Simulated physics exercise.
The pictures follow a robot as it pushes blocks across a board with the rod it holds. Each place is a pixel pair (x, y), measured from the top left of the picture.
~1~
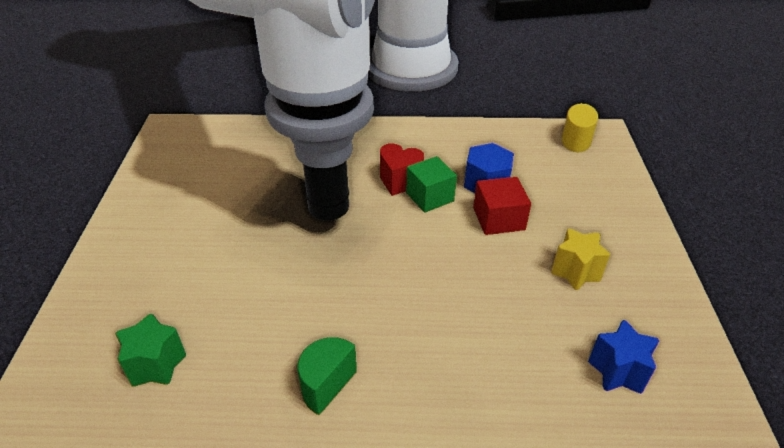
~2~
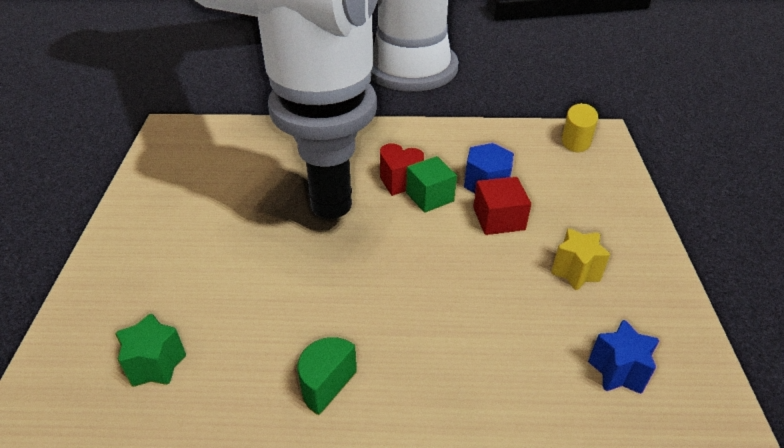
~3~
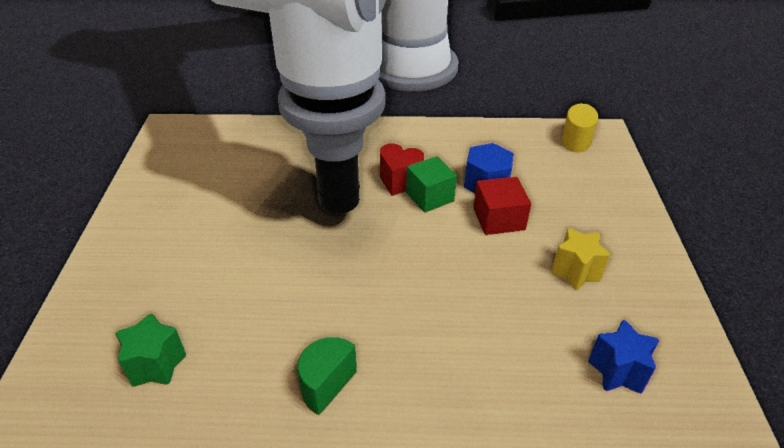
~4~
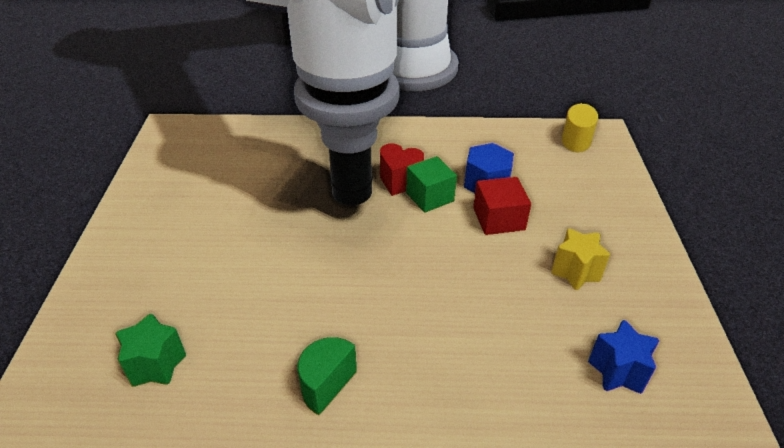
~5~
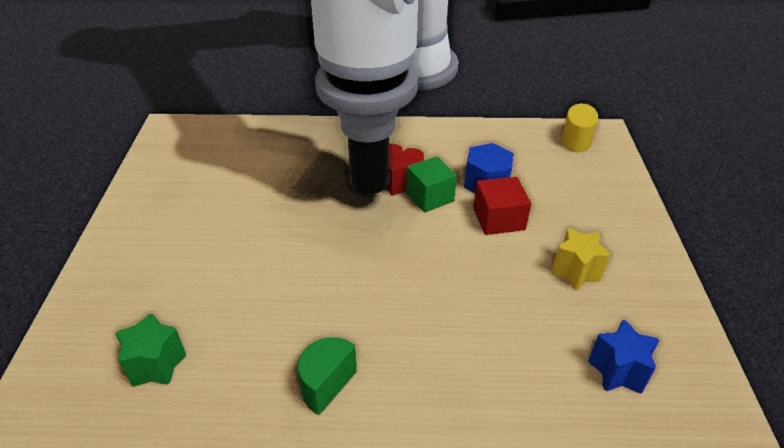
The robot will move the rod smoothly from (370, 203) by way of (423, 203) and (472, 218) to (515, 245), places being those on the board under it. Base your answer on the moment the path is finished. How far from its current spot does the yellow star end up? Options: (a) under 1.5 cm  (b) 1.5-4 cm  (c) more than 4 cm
a (under 1.5 cm)
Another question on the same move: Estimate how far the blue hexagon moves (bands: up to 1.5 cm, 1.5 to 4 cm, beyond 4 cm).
I reckon it covers between 1.5 and 4 cm.
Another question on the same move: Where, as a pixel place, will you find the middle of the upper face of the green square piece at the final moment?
The green square piece ends near (488, 167).
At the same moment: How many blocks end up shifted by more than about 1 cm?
Moved: 3 or more.
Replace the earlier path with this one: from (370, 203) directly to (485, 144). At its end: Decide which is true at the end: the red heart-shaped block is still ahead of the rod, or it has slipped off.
The rod passes it.
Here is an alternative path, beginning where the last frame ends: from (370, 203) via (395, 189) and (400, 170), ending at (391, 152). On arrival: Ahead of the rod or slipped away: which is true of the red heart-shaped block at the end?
As far as I can tell, the red heart-shaped block has dropped away to the side or behind.
On the path given first. One third of the way, rod (424, 184); red heart-shaped block (414, 153), turned 60° anticlockwise; green square piece (463, 171); blue hexagon (496, 156).
Two thirds of the way, rod (475, 198); red heart-shaped block (414, 153), turned 60° anticlockwise; green square piece (487, 167), turned 20° anticlockwise; blue hexagon (511, 149); red square piece (520, 196).
At the end, rod (519, 226); red heart-shaped block (414, 153), turned 60° anticlockwise; green square piece (488, 167), turned 20° anticlockwise; blue hexagon (512, 149); red square piece (558, 208), turned 20° anticlockwise; yellow star still.
